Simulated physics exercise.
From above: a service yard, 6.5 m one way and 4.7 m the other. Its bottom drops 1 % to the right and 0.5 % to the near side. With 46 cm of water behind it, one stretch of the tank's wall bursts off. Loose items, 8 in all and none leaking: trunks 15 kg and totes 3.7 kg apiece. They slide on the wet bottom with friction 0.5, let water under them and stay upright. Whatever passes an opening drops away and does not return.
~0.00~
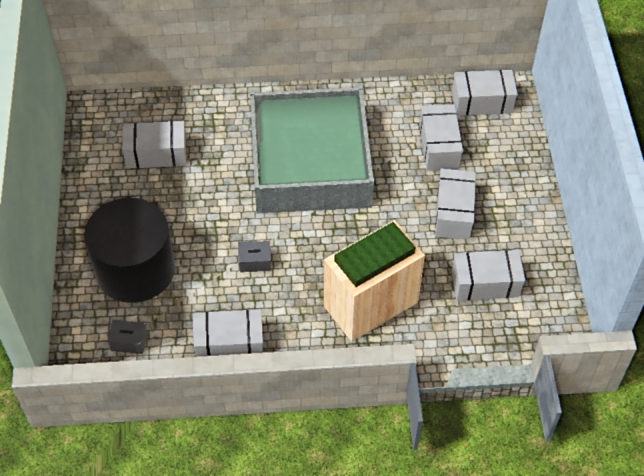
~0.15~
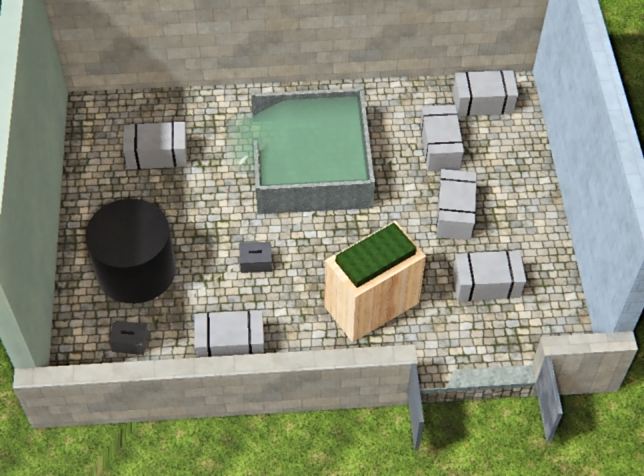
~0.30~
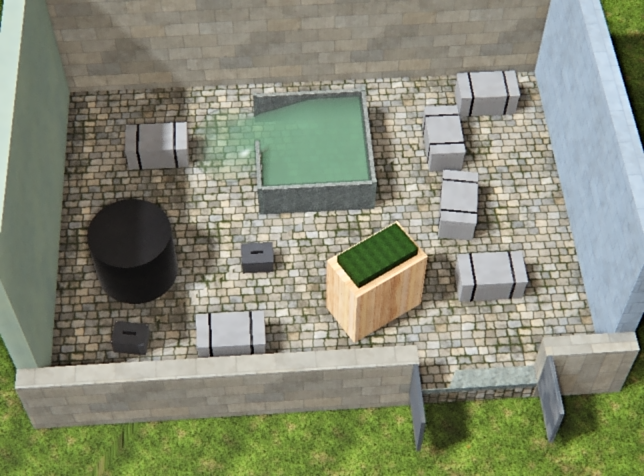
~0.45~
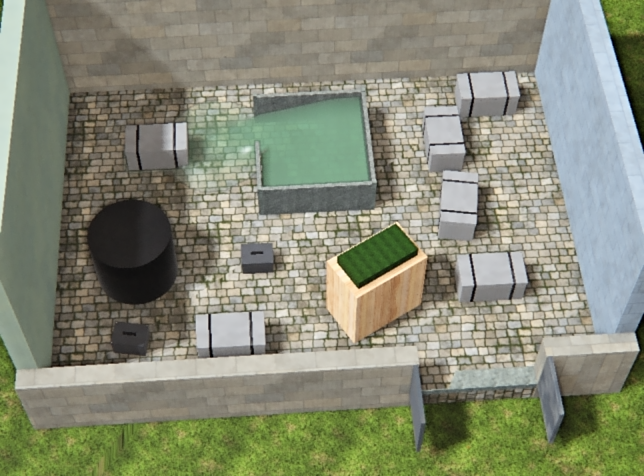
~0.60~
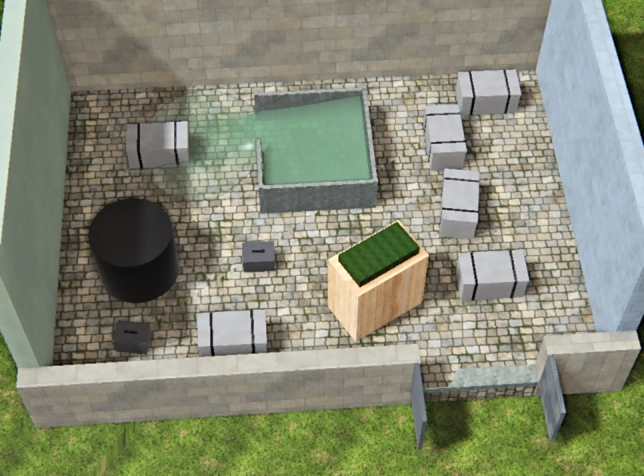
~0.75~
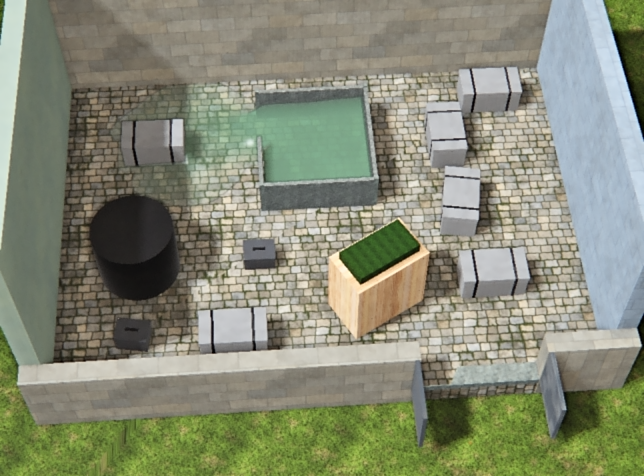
Walled cobbled yard with a stone tank bursting open on its left side, water spreading leftward and slightly shifting one strapped grey trunk.
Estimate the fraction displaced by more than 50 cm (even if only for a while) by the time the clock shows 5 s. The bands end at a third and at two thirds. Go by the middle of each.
Share: Under a third.
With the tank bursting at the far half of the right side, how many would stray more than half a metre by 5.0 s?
Then 3.
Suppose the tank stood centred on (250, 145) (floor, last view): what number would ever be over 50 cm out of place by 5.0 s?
In that case 2 of them.
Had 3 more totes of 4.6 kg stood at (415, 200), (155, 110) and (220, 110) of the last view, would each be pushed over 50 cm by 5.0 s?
In turn: Less, over, more.
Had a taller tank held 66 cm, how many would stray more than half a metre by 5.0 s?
Then 4.
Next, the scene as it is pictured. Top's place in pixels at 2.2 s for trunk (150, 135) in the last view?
Near (94, 143).
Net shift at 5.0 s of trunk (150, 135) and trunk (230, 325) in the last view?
In that order: 140 cm, 0 cm.
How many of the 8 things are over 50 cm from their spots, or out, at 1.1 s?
By then 0.
After 1.1 s 0 of 8 are over 50 cm from their spots; 0 afloat.
After 2.2 s 1 of 8 are over 50 cm from their spots; 0 afloat.
After 3.5 s 1 of 8 are over 50 cm from their spots; 1 afloat.
After 5.0 s 1 of 8 are over 50 cm from their spots, and 1 have been at some point; 1 afloat.
